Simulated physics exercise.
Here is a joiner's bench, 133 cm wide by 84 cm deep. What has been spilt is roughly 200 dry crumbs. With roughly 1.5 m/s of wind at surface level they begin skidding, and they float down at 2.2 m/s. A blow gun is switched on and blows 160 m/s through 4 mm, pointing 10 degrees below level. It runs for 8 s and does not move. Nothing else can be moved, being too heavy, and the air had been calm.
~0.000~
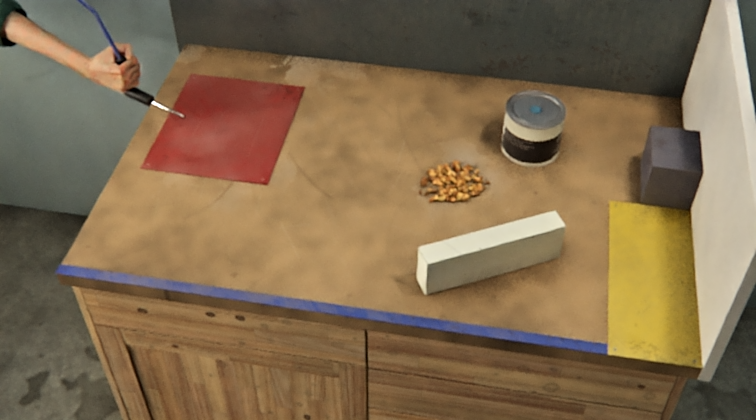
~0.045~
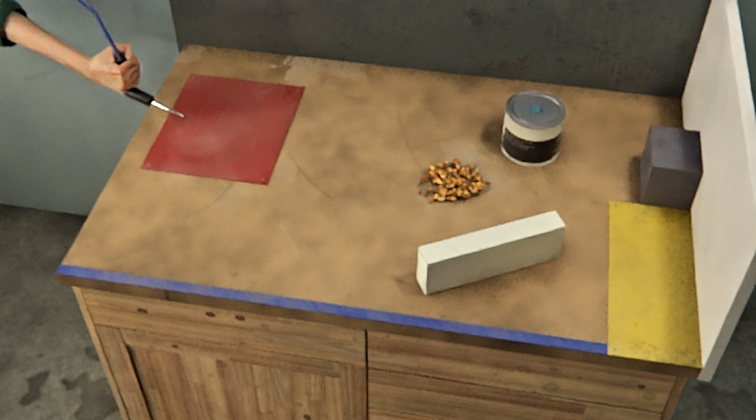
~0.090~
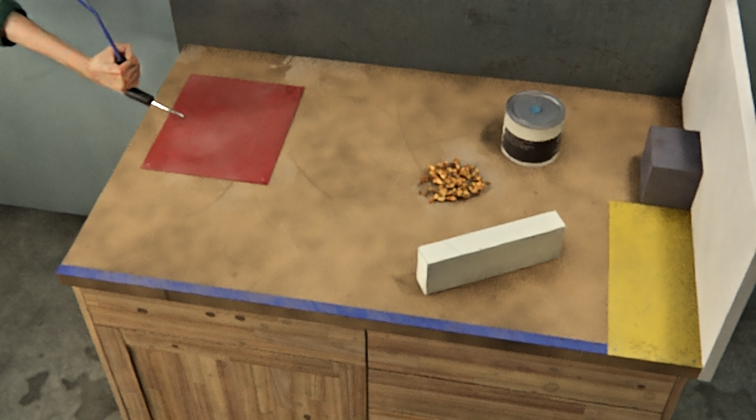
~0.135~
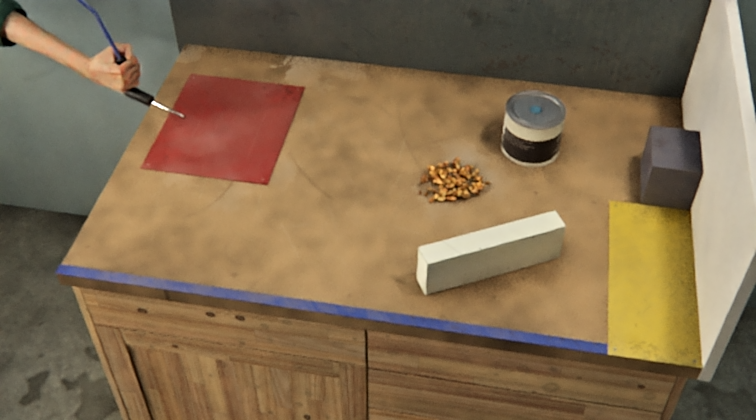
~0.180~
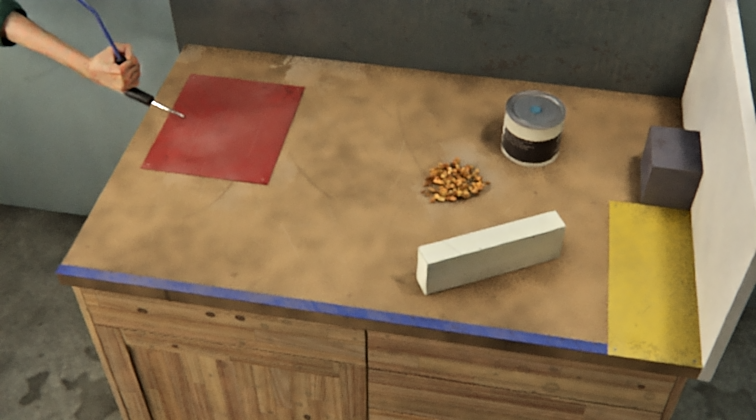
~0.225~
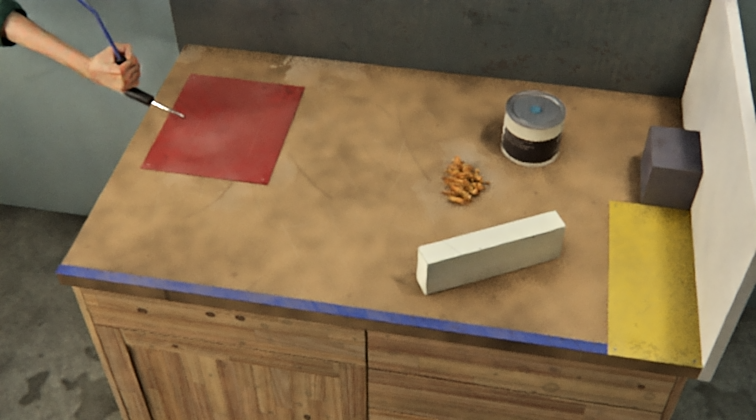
In the video, a hand holds a blow gun still over a red sheet at the left of a wooden bench, and a pile of orange-brown crumbs stays in place before partly shifting slightly right and thinning on its left side.
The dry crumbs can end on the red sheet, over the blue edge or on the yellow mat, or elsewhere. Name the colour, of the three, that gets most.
The biggest group is at the yellow one.
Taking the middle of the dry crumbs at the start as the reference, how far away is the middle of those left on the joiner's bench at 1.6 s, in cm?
It works out to close to 40 cm.
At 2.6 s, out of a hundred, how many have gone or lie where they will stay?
Estimated share: Close to 30 per cent.
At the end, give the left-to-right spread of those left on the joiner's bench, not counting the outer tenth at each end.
Looks like some 10 cm to me.
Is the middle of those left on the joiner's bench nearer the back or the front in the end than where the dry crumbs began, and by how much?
Rearward, some 5 cm.
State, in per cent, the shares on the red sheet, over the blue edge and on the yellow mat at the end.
I'd estimate around 0 per cent at red, 15 per cent at blue and 40 per cent at yellow.
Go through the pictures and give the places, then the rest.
The middle of the dry crumbs is near (453, 181), none has stirred yet and the mouth of the blow gun is at (185, 117), in the first picture.
The middle of the dry crumbs is near (456, 182), none has stirred yet, the blue edge is centred on (364, 319), the red sheet is centred on (227, 126) and the yellow mat is centred on (652, 278), in the second picture.
The middle of the dry crumbs is near (456, 182), none has stirred yet, the top of a tin is at (536, 109) and the top of a plank is at (493, 236), in the third picture.
The middle of the dry crumbs is near (456, 182) and none has stirred yet, in the fourth picture.
The middle of the dry crumbs is near (453, 181) and none has stirred yet, in the fifth picture.
The middle of the dry crumbs is near (460, 183), the farthest in sight from the blow gun is at (488, 183) and about 40 % have left their places, in the sixth picture.
After 1.6 s the count stands so, 11 % are over the blue edge, 0 % on the red sheet and 42 % on the yellow mat; the middle of those still in play is near (634, 196).
After 2.6 s the count stands so, 12 % are over the blue edge, 0 % on the red sheet and 40 % on the yellow mat; the middle of those still in play is near (634, 193).
After 4.4 s the count stands so, 13 % are over the blue edge, 0 % on the red sheet and 40 % on the yellow mat; the middle of those still in play is near (634, 193).
After 8.0 s, at the end, 14 % are over the blue edge, 0 % on the red sheet and 40 % on the yellow mat; the middle of those still in play is near (634, 193).
